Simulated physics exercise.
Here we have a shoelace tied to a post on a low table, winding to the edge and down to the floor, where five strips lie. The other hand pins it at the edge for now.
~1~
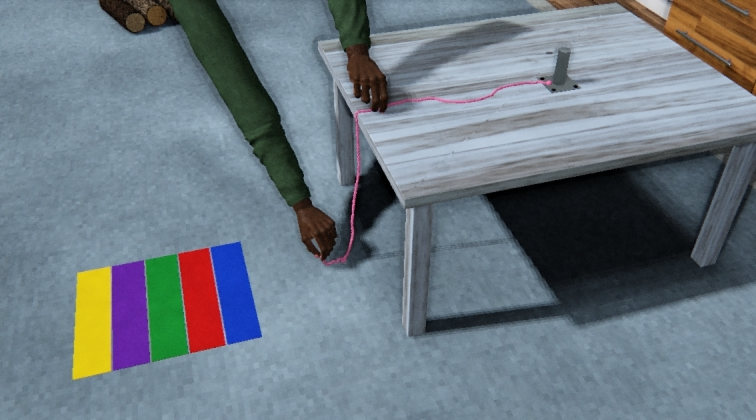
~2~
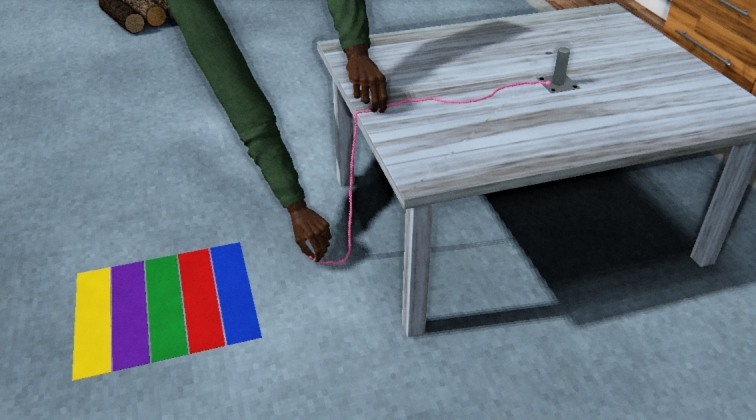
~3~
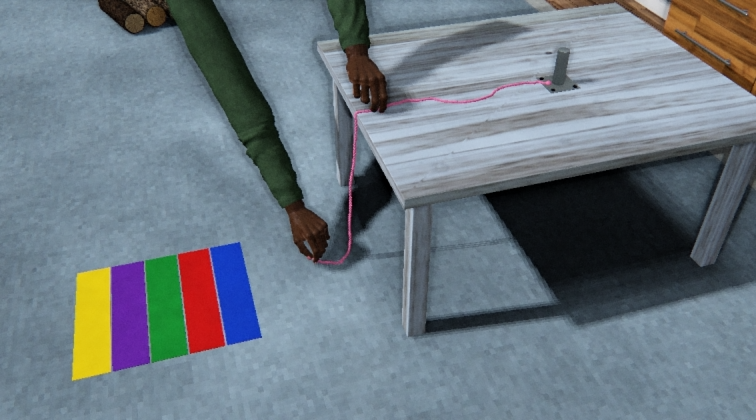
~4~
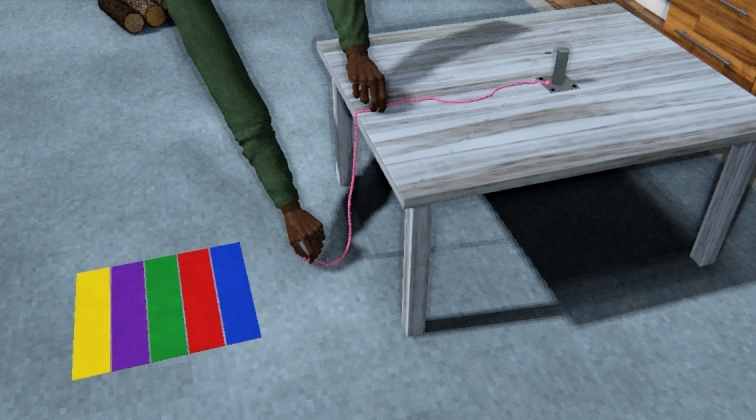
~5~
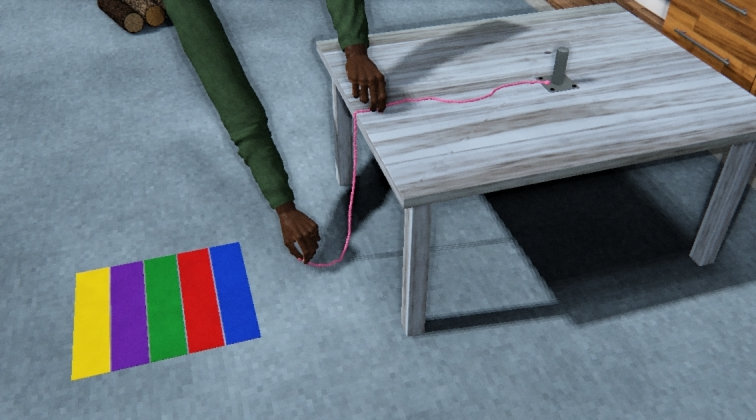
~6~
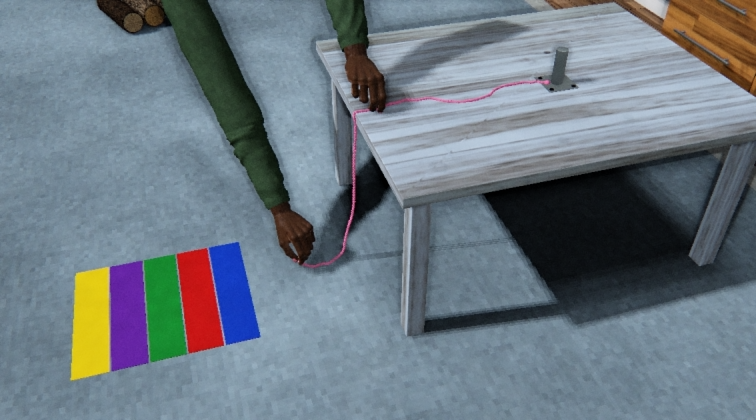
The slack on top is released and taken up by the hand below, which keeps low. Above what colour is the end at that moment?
The end stops over the red strip.
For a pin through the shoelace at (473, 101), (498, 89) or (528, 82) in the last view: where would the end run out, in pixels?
About (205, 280), (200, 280) and (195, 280).
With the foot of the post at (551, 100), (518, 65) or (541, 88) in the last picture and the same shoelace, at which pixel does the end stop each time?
About (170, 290), (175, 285) and (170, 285).
Soon after, end near (262, 269); short of the strips.
Then, end near (218, 277); over blue.
At full stretch, end near (193, 283); over red. It gets as far as the red strip.
